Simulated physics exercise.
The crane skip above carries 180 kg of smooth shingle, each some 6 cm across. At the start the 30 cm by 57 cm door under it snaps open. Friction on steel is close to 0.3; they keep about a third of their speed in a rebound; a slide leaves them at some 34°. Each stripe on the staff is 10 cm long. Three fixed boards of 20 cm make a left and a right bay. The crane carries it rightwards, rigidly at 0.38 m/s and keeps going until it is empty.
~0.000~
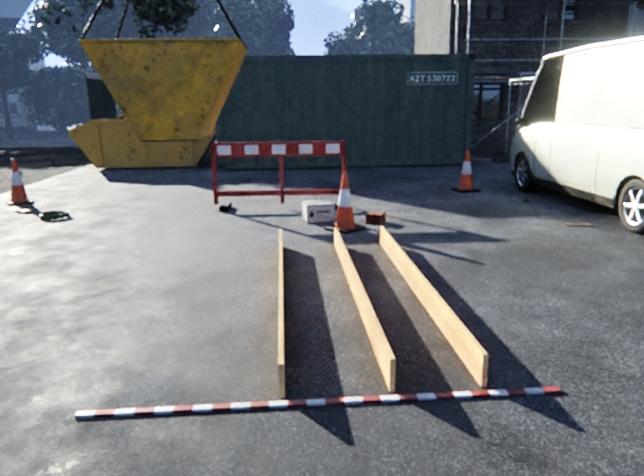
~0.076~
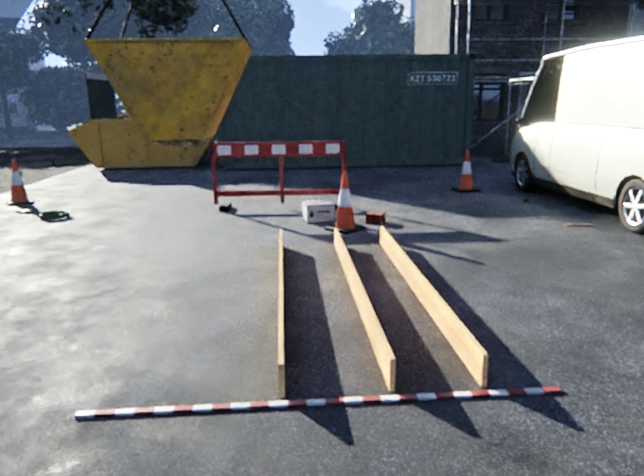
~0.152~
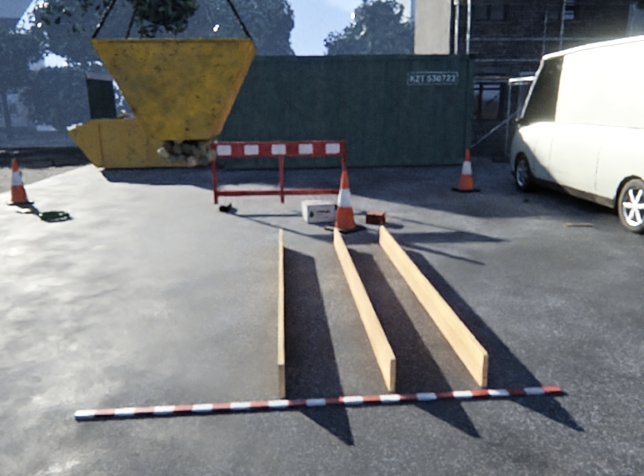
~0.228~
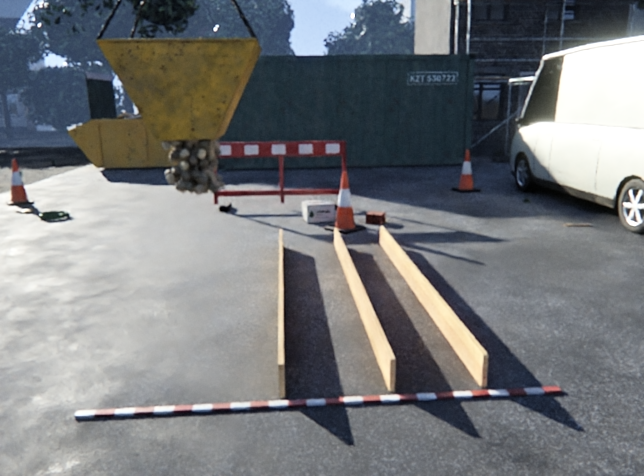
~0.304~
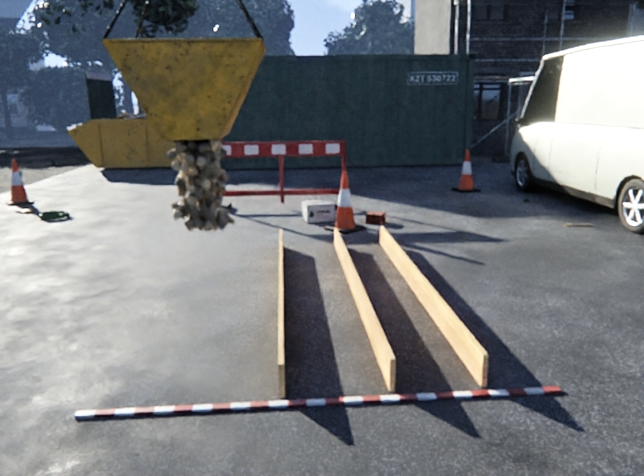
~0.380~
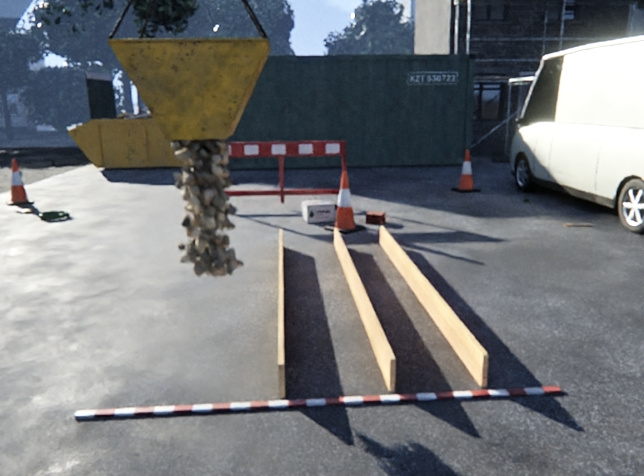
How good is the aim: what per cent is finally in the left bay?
Close to 3 in a hundred.
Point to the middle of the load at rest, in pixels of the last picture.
Around (229, 344).
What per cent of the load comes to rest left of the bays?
Some 95 per cent of the load.
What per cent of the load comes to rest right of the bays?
Near 0 in a hundred.
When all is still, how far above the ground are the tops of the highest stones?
Some 22 cm high.
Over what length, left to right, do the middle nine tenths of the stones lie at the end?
Roughly 80 cm.
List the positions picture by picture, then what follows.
In the first picture, the outlet is at (168, 131); nothing has dropped yet.
In the second picture, the outlet is at (174, 131); 5 % is out.
In the third picture, outlet at (179, 130), the stream shows down to (196, 159); 87 % still inside.
In the fourth picture, outlet at (184, 130), the stream shows down to (203, 186); 77 % still inside.
In the fifth picture, outlet at (190, 130), the stream shows down to (206, 222); 67 % still inside.
In the sixth picture, outlet at (195, 130), the stream shows down to (210, 266); 54 % still inside.
After 0.7 s, 7 % in the crane skip, 93 % falling or lying left of the bays; the stones farthest right are at (275, 341).
After 1.1 s, 0 % in the crane skip, 99 % falling or lying left of the bays, 1 % falling or lying in the left bay; the stones farthest right are at (292, 325).
After 1.7 s, 0 % in the crane skip, 97 % falling or lying left of the bays, 3 % falling or lying in the left bay; the stones farthest right are at (344, 333).
After 2.6 s, 0 % in the crane skip, 97 % falling or lying left of the bays, 3 % falling or lying in the left bay; the stones farthest right are at (344, 332).
After 4.5 s, 0 % in the crane skip, 97 % left of the bays, 3 % in the left bay; the stones farthest right are at (344, 332).
